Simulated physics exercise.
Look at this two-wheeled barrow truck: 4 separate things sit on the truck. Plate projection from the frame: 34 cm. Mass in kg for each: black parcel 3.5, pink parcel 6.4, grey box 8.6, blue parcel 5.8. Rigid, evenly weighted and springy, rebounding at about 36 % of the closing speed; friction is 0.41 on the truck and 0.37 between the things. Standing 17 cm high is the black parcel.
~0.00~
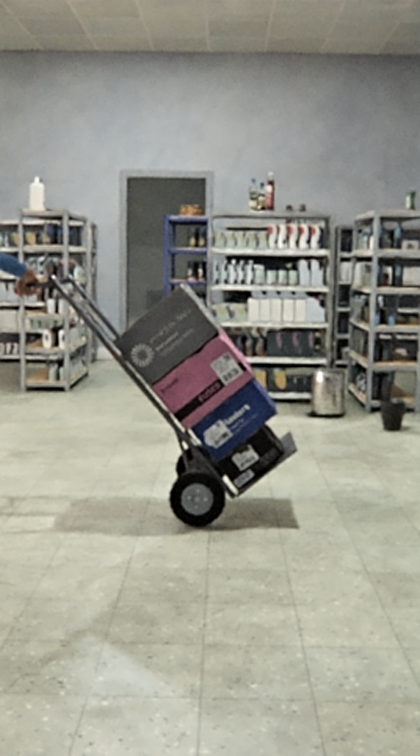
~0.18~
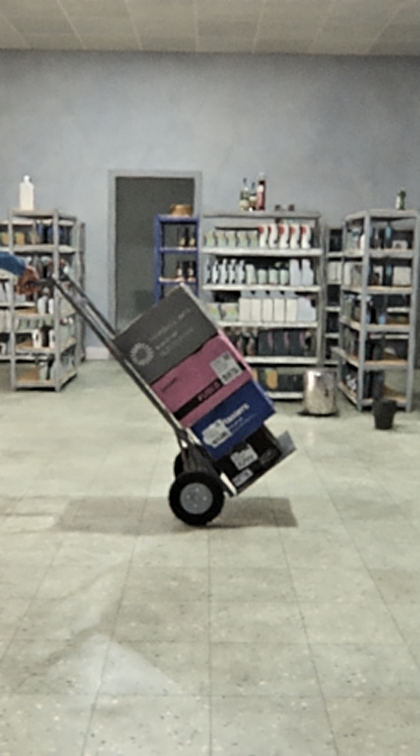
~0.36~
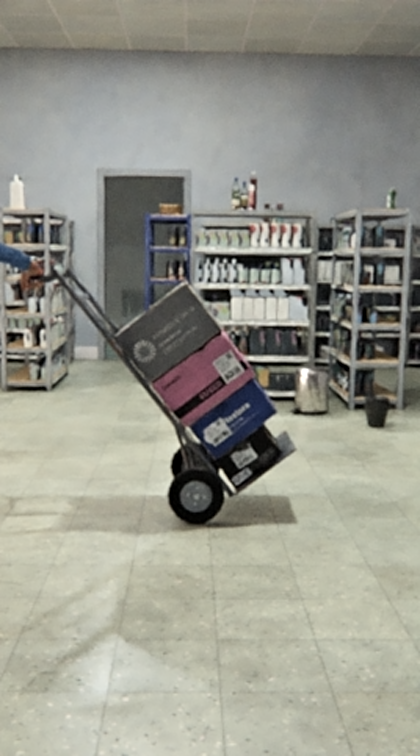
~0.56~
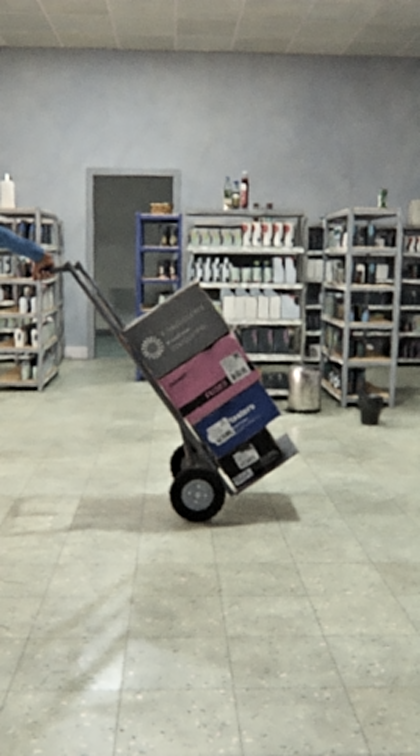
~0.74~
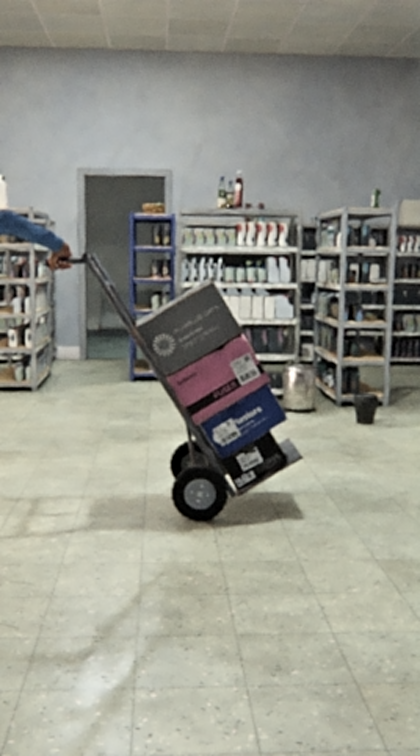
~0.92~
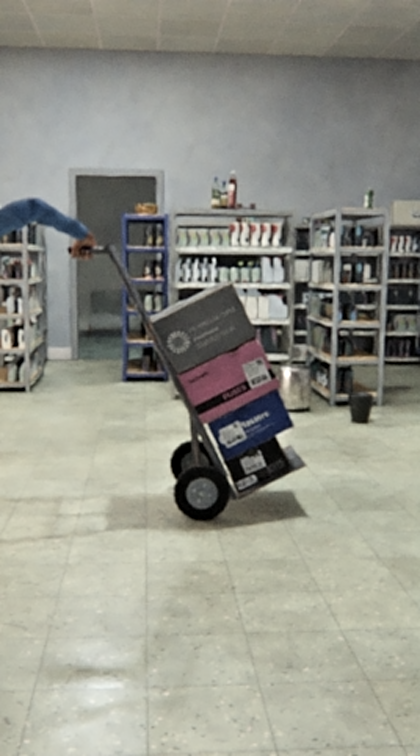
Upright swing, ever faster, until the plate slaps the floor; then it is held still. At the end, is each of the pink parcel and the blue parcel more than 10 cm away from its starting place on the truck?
Pink parcel: No; blue parcel: No.
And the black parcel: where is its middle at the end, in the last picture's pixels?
Resting point, approx. (256, 483) px.
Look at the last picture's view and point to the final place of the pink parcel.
It comes to a stop close to (269, 399).
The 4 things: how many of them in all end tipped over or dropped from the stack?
That comes to 0.
After 1.52 s, truck 2° back.
After 2.02 s, truck upright; pink parcel tipped 4° from how it sat near (275, 398); blue parcel tipped 4° from how it sat near (271, 445); grey box tipped 4° from how it sat.
At rest (2.8 s), all 4 in place, give or take 10 cm. Seen from the same camera at the end, pink parcel near (269, 399), blue parcel near (268, 446).
